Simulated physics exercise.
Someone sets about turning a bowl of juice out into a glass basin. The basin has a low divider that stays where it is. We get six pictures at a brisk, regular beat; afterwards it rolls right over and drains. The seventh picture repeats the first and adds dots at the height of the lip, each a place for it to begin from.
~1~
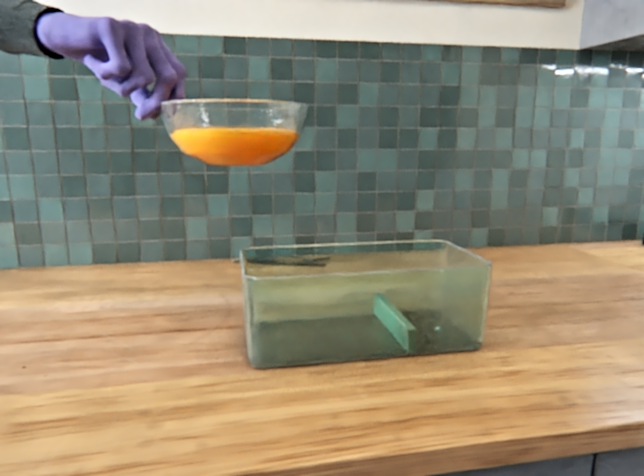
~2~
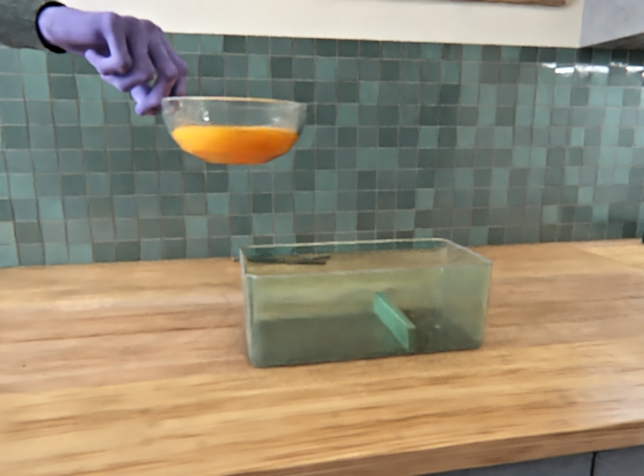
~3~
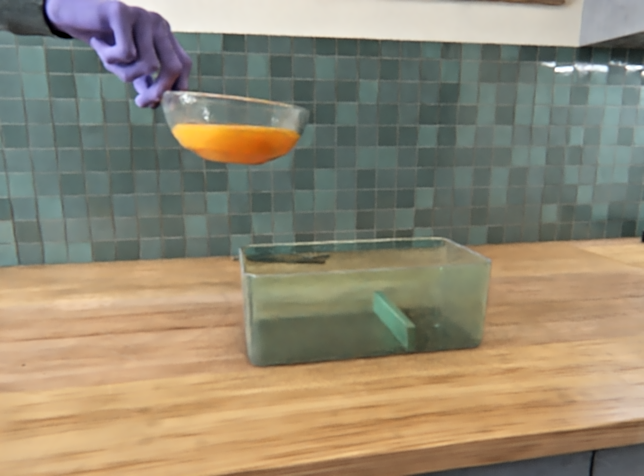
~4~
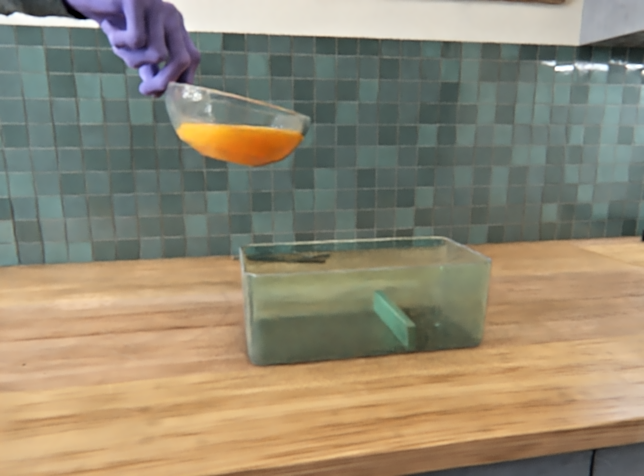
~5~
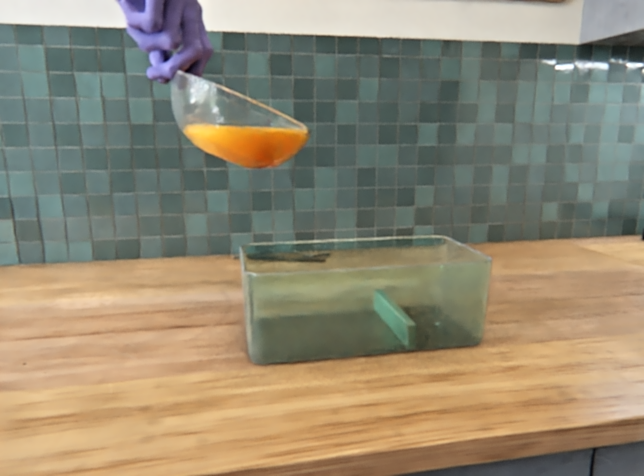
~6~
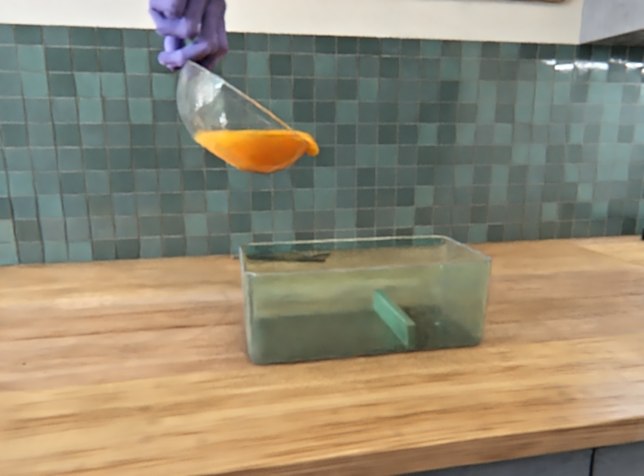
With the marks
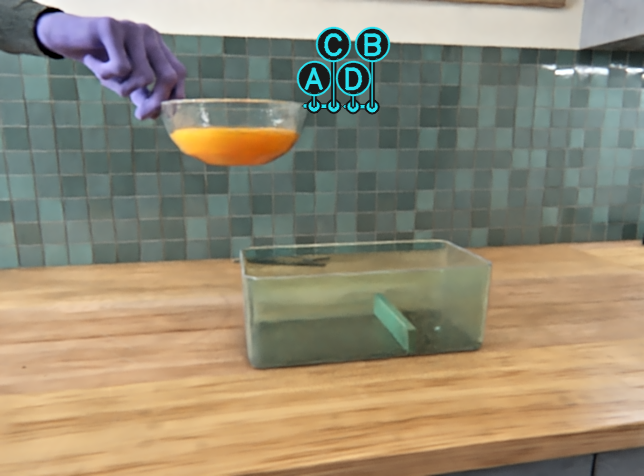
A purple-gloved hand holds a clear glass bowl of orange juice at the upper left, above a wooden counter backed by green tiles, seen from the front by a still camera. Below it sits a rectangular, greenish glass basin with a small green divider inside. The hand rises and shifts right, tipping the bowl steadily rightward until juice slips over its lip.
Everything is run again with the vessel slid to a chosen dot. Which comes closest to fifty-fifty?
B is best.
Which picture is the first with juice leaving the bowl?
In picture 6.
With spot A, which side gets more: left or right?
The left side.
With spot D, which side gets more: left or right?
The left side.
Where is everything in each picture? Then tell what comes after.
Upright, lip at (304, 105); basin from (249, 366) to (481, 346); top of the wall at (393, 309); nothing has left yet, in the first picture.
Upright, lip at (305, 106); nothing has left yet, in the second picture.
Tipped about 6°, lip at (306, 111); nothing has left yet, in the third picture.
Tipped about 13°, lip at (308, 119); nothing has left yet, in the fourth picture.
Tipped about 23°, lip at (309, 131); nothing has left yet, in the fifth picture.
Tipped about 35°, lip at (307, 145); juice is over the lip, down to (313, 152), in the sixth picture.
On the marked copy, A at (314, 106); B at (372, 106); C at (333, 106); D at (353, 106).
If A is chosen, about 87 % ends left of the wall and 11 % right of it.
If B is chosen, about 43 % ends left of the wall and 56 % right of it.
If C is chosen, about 91 % ends left of the wall and 8 % right of it.
If D is chosen, about 65 % ends left of the wall and 34 % right of it.
